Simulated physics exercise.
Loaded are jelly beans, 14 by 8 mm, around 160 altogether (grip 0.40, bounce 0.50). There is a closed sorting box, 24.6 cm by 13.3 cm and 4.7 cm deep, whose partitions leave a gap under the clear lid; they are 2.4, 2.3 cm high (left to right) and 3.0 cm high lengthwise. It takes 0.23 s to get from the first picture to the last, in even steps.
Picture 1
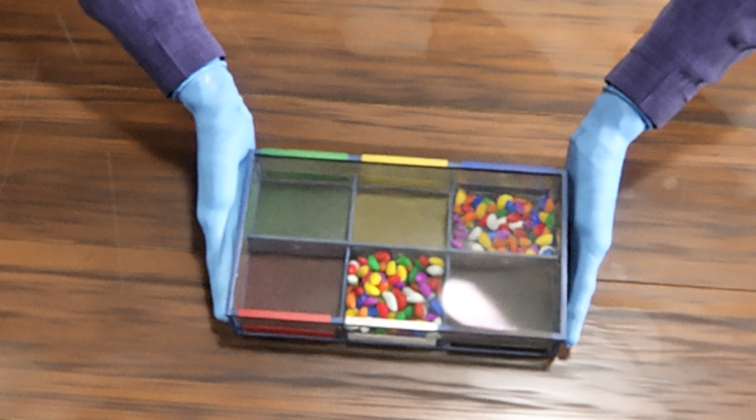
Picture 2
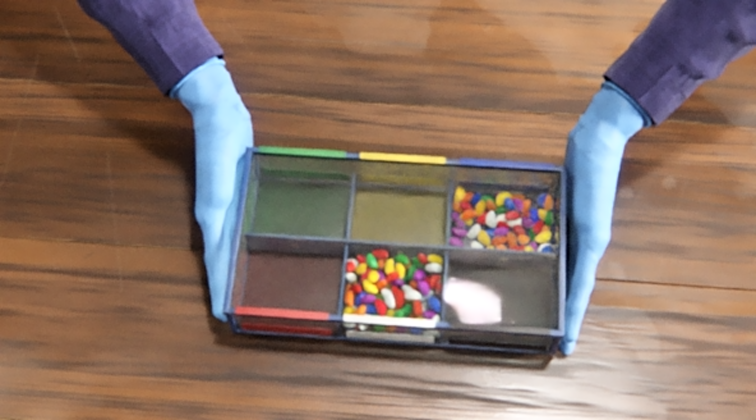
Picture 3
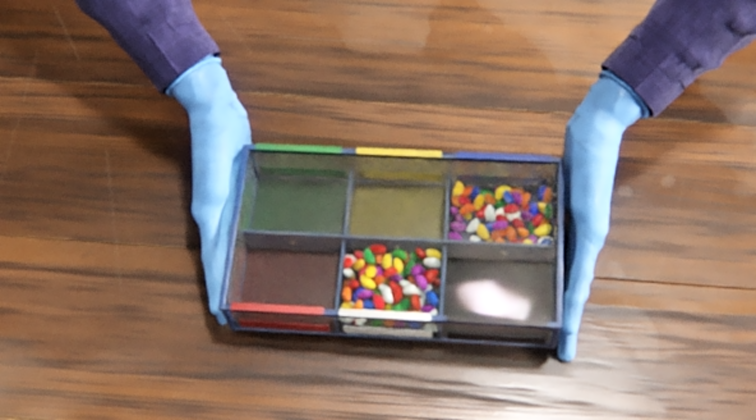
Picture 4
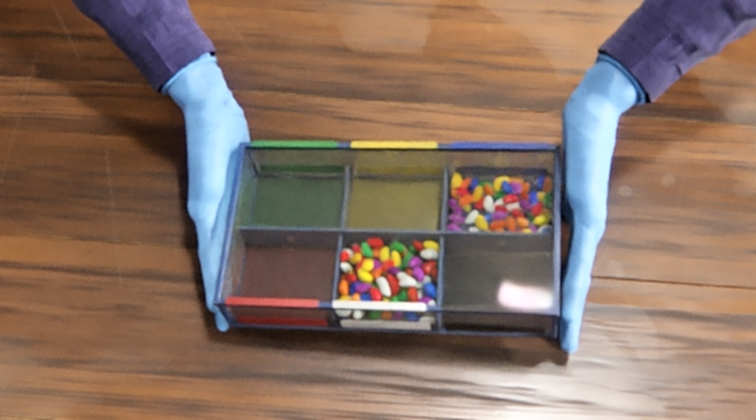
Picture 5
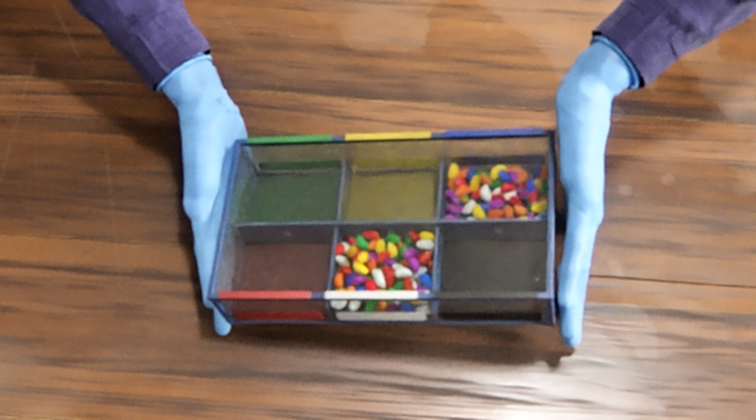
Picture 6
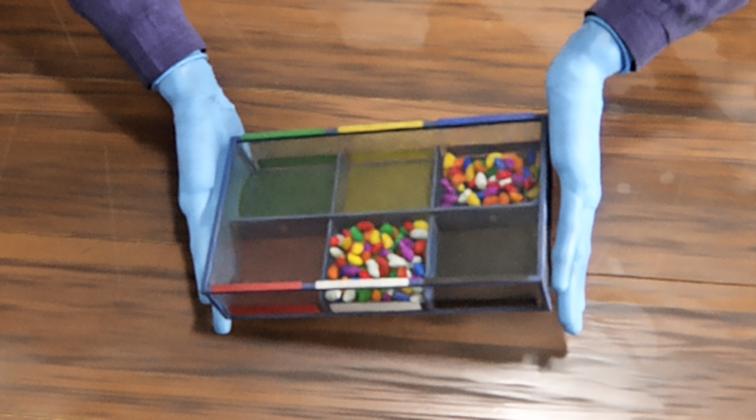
Blue-gloved hands gradually tilting a clear-lidded sorting box, its right side rising, with colourful jelly beans staying in two compartments.
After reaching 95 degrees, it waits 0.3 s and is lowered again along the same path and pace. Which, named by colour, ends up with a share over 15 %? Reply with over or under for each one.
Red: Over, blue: Under, green: Over, yellow: Under, white: Under, black: Under.
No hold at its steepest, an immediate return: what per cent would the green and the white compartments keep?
Green 60; white 5.
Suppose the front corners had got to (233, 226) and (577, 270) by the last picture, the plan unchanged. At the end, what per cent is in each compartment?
It comes out as red at 0 percent, blue at 60 percent, green at 0 percent, yellow at 30 percent, white at 10 percent and black at 0 percent.
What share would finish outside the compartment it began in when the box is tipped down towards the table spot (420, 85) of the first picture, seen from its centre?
About 40 per cent.
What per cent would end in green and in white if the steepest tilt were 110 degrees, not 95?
You'd see green with 65 % and white with 10 %.
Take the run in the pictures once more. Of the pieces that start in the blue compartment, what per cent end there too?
That compartment keeps close to 20 per cent of its own pieces.
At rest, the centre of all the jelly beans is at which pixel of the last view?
Centre at rest: Approx. (279, 214) px.
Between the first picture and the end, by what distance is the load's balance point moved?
Net shift: Approx. 12.0 cm.
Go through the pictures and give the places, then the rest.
In the first picture, box tilt 0 degrees, front corners at (231, 311) and (560, 335); blue 35 %, white 65 %.
In the second picture, box tilt 1 degrees, front corners at (229, 309) and (558, 332).
In the third picture, box tilt 3 degrees, front corners at (225, 305) and (556, 323), lowest corner left back.
In the fourth picture, box tilt 7 degrees, front corners at (220, 300) and (553, 310), lowest corner left back.
In the fifth picture, box tilt 12 degrees, front corners at (214, 295) and (547, 294), lowest corner left back.
In the sixth picture, box tilt 16 degrees, front corners at (207, 289) and (538, 277), lowest corner left back; blue 35 %, white 65 %.
Then, 1.06 s after the last picture, tilt 95 degrees; red 20 %, blue 10 %, green 45 %, yellow 10 %, white 15 %.
Then, 1.76 s after the last picture, tilt 49 degrees; red 20 %, blue 5 %, green 65 %, white 5 %.
Then, 2.50 s after the last picture, tilt 0 degrees; red 20 %, blue 5 %, green 65 %, white 5 %.
In the end, red 20 %, blue 5 %, green 65 %, yellow 0 %, white 5 %, black 0 %.
